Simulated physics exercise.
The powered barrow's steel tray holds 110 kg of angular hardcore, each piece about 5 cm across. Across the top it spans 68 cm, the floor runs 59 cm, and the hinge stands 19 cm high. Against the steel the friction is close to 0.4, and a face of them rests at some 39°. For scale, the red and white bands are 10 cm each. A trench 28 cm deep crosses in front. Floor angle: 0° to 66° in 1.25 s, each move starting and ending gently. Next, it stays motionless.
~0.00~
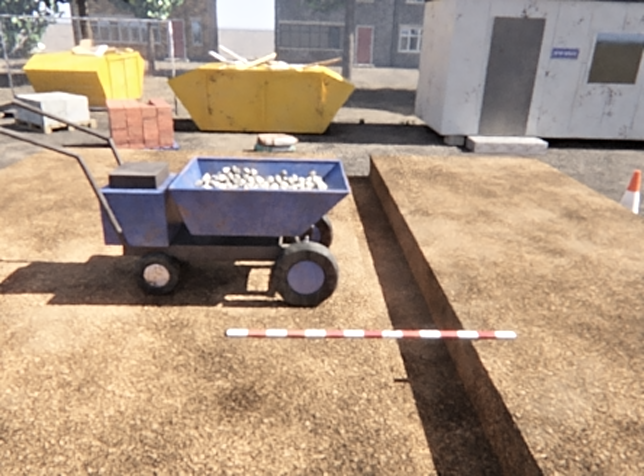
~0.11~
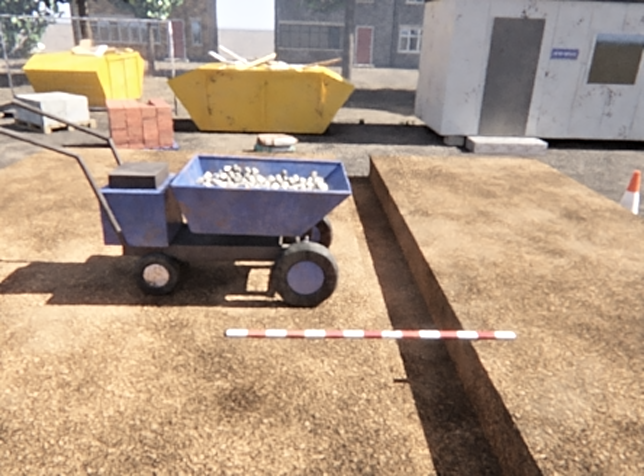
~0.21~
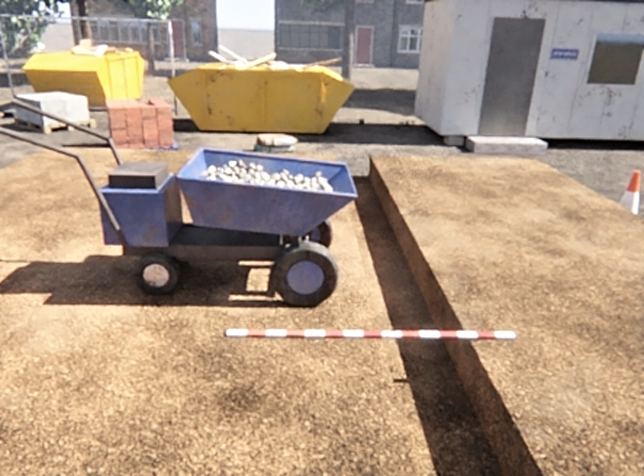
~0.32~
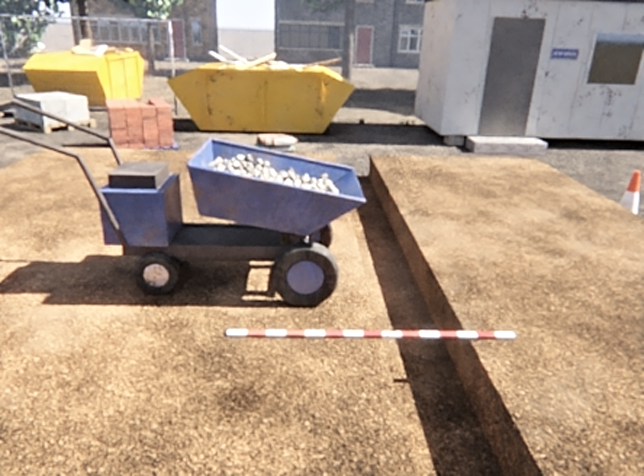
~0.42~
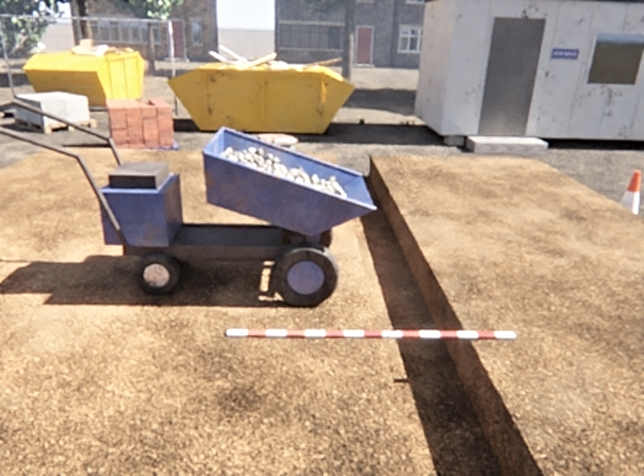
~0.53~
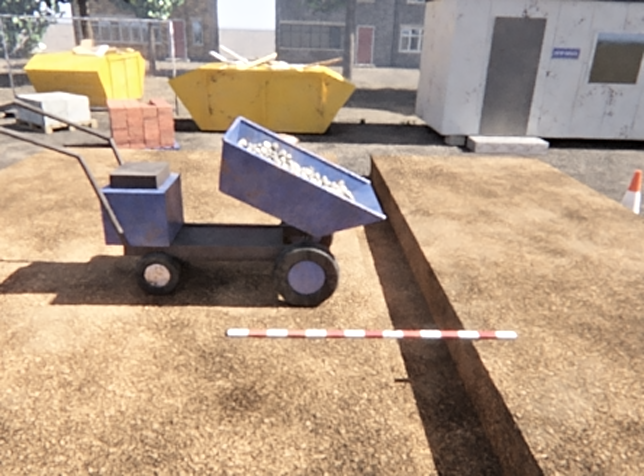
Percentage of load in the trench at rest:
91 %.
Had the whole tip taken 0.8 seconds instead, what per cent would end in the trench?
It'd be some 90 per cent.
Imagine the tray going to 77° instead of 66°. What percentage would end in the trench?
Share in trench: Approx. 100%.
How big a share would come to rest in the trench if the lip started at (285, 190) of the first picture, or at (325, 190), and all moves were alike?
Roughly 50 in a hundred, then 90 in a hundred.
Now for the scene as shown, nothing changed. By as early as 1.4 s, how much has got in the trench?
Some 15 per cent of the load by that point.
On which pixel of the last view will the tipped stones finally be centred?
Somewhere around (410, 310) in the last picture.
After 0.9 s the floor is at 56°; 100 % in the tray; the foremost stones are at (388, 239).
After 1.4 s the floor is at 66°; 83 % in the tray, 17 % in the trench; the foremost stones are at (435, 297).
After 1.7 s the floor is at 66°; 44 % in the tray, 55 % in the trench, 1 % past the trench; the foremost stones are at (457, 296).
After 3.7 s the floor is at 66°; 8 % in the tray, 91 % in the trench, 1 % past the trench; the foremost stones are at (463, 290).
